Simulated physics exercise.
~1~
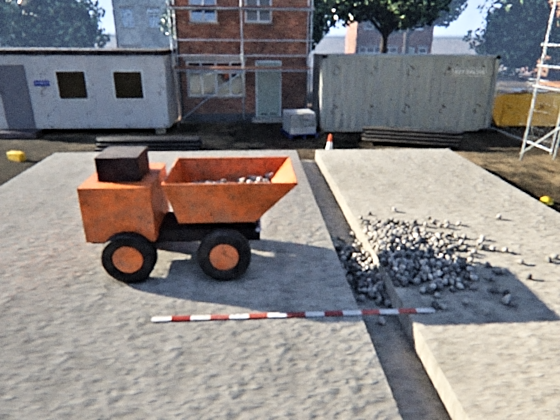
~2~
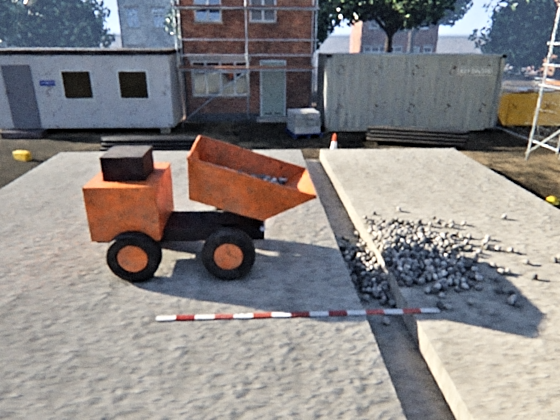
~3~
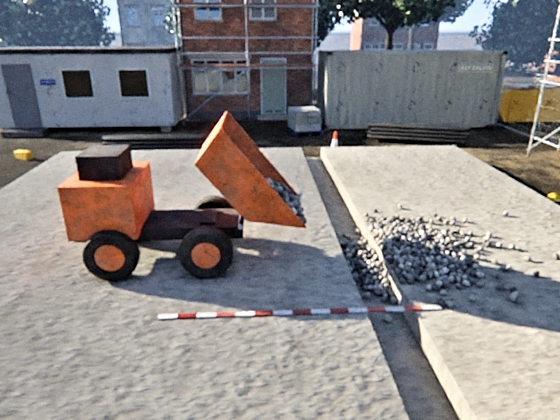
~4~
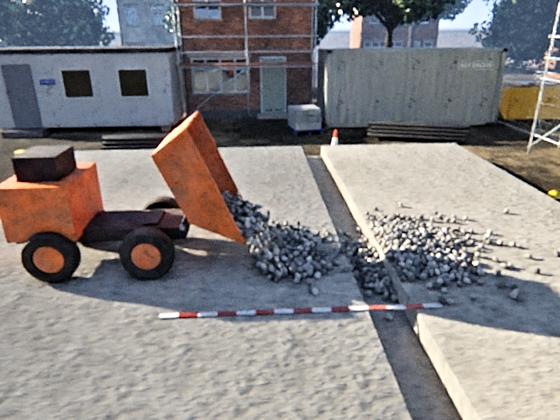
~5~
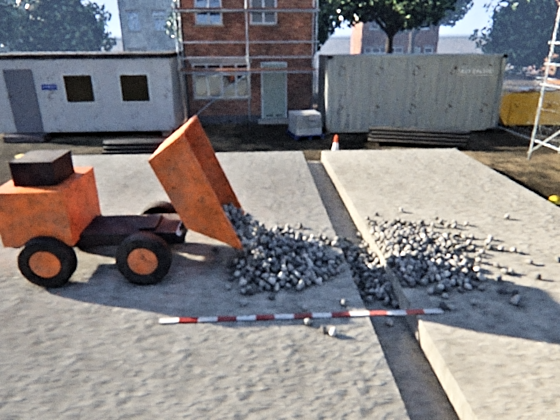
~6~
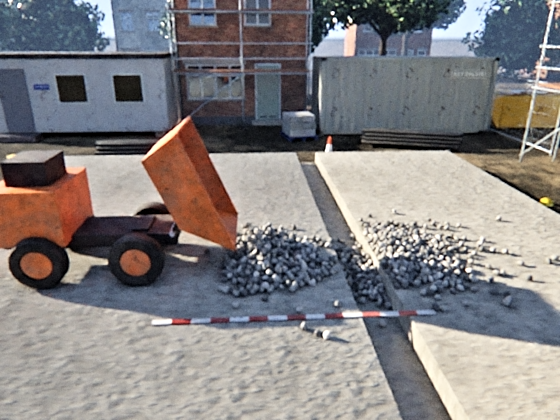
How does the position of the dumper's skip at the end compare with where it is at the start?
At the end the skip is further to the left, away from the trench, than it is at the start. It also stands steeply tipped instead of lying level.
An orange dumper with black wheels stands on a pale concrete slab at a building site, seen from the side and slightly above by a gently swaying camera. To its right, grey stones lie scattered in and beyond a narrow trench, with a red and white pole on the ground in front and cabins and a brick building behind. The skip tips up steeply towards the trench as the machine rolls left. Stones pour out onto the near slab. The dumper ends at the left edge, its skip still raised, with a new heap lying mostly short of the trench.
